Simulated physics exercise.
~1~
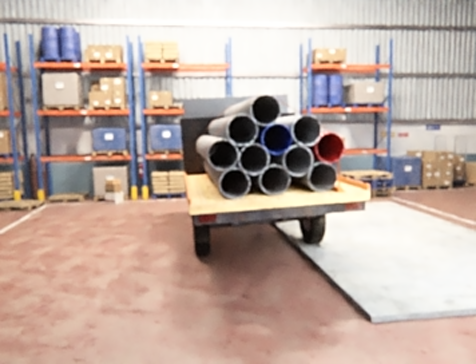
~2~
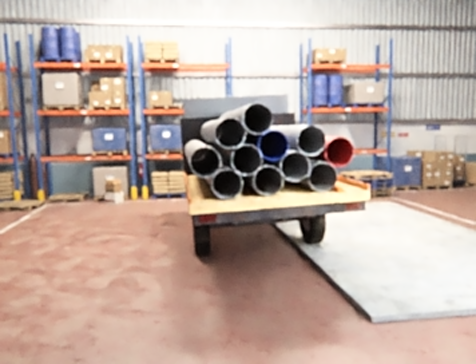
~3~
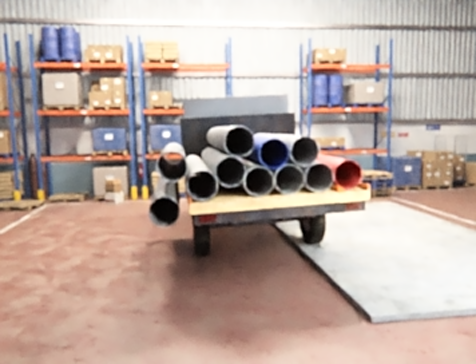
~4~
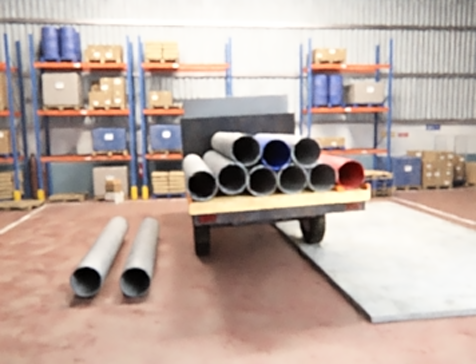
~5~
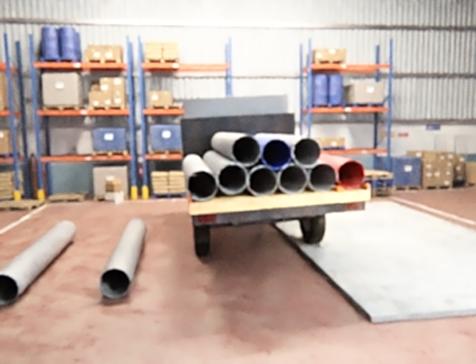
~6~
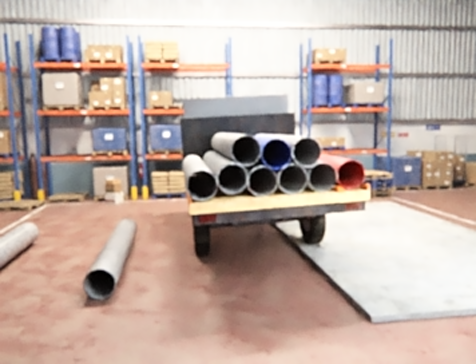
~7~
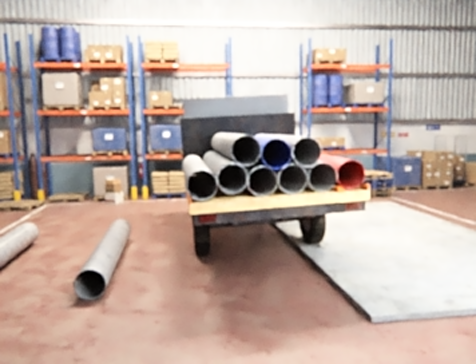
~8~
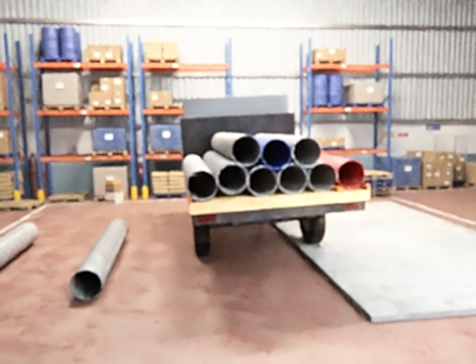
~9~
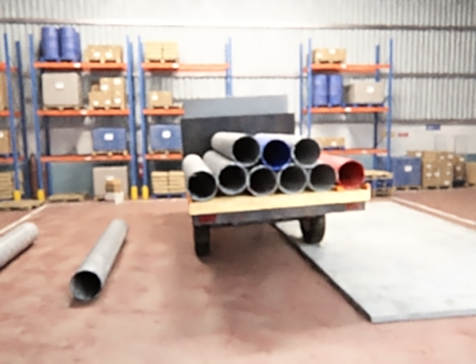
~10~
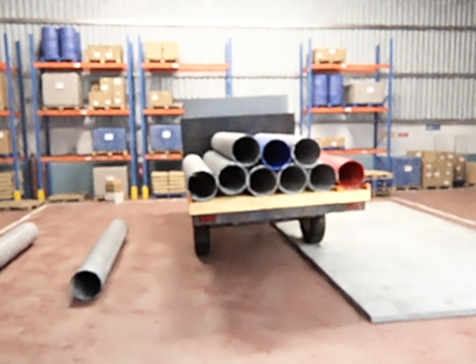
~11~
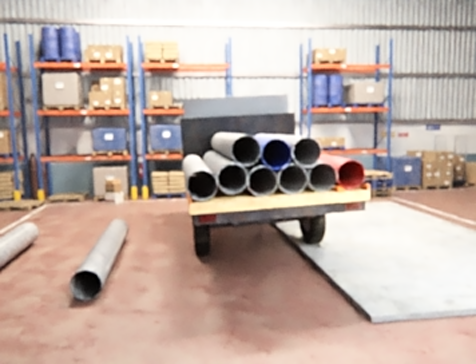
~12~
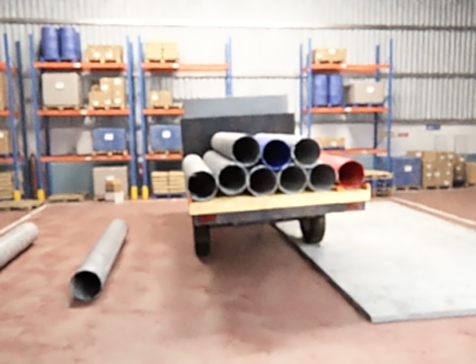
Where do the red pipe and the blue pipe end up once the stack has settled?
Both stay aboard the flatbed, with the red pipe resting on the deck at the right and the blue one lying up on other pipes.
